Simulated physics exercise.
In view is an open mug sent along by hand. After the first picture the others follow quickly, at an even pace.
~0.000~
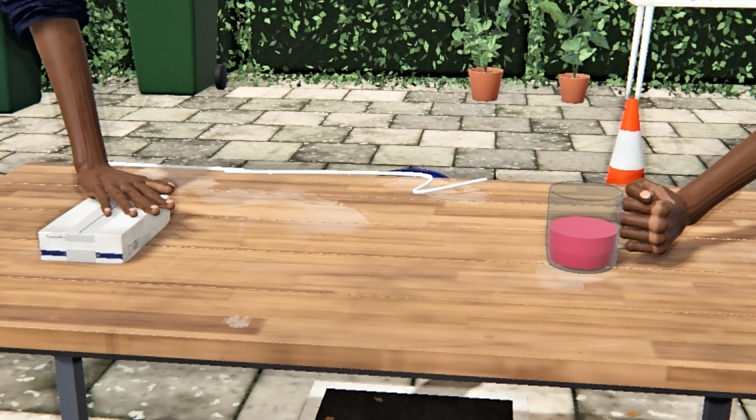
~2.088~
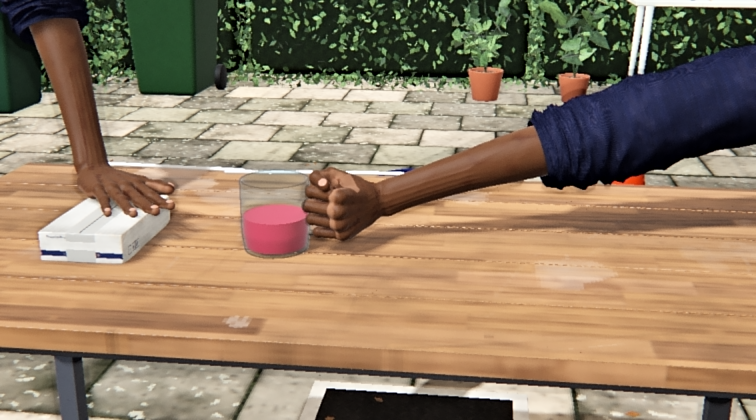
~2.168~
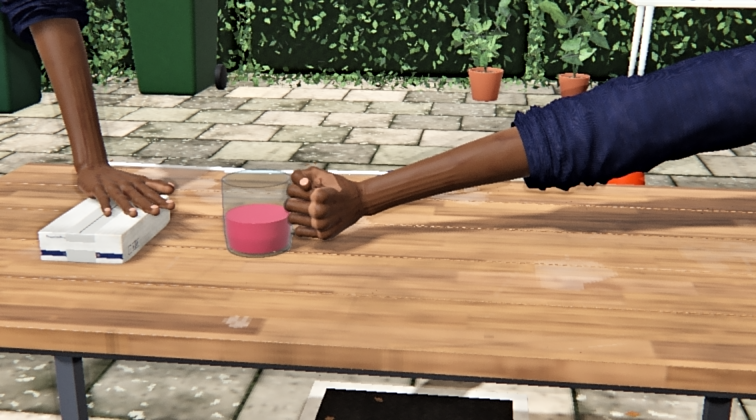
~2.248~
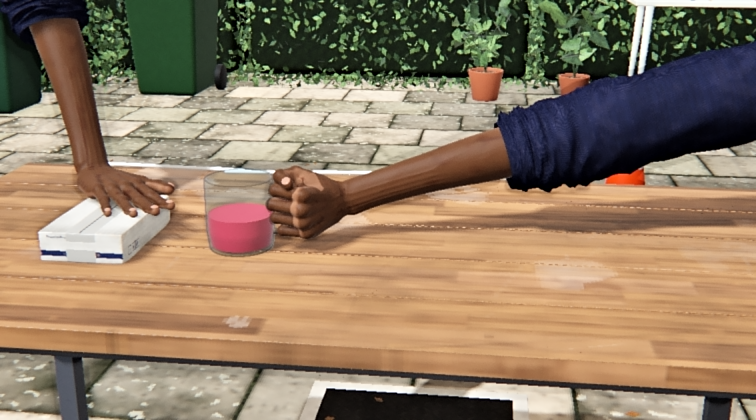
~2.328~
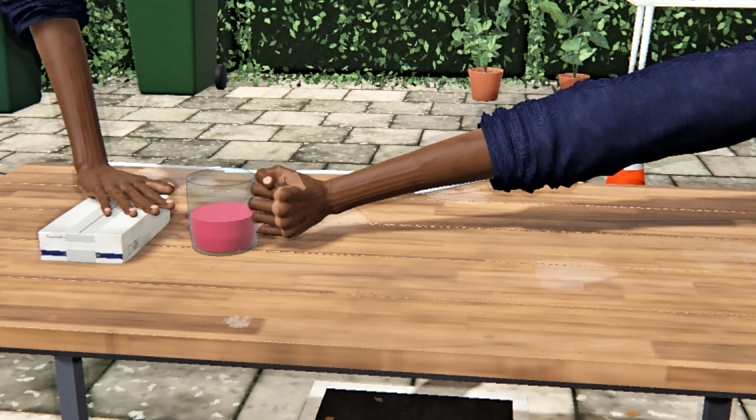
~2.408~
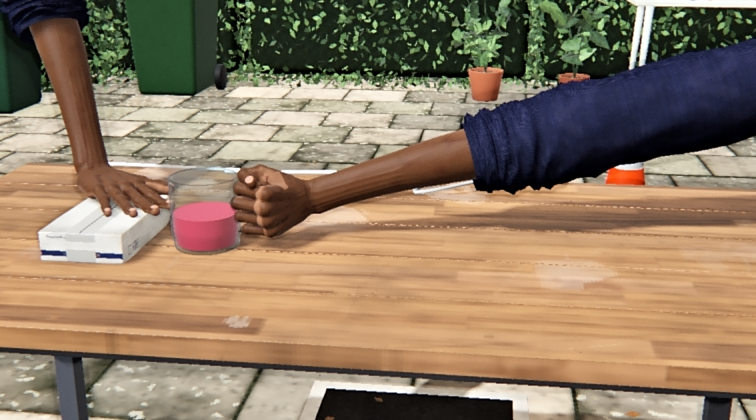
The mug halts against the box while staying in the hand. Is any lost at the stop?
The liquid stays inside.
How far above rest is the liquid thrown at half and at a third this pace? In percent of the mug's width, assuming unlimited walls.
Roughly 15 and 10 percent.
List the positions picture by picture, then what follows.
In the first picture, at rest; mug (584, 224) about half full; box (109, 226).
In the second picture, under way; mug about half full, surface at (276, 215).
In the third picture, a step of some 15 px; mug (258, 210) about half full.
In the fourth picture, a step of some 15 px; mug about half full, surface at (240, 214).
In the fifth picture, a step of some 15 px; mug (223, 209) about half full.
In the sixth picture, a step of some 15 px; mug about half full, surface at (206, 212); box (109, 226).
After 2.5 s, the mug meets the box.
After 2.6 s, the squash surges up the wall; the wave climbs under half way to the rim.
After 4.0 s, the mug stands at the box; all is still inside.
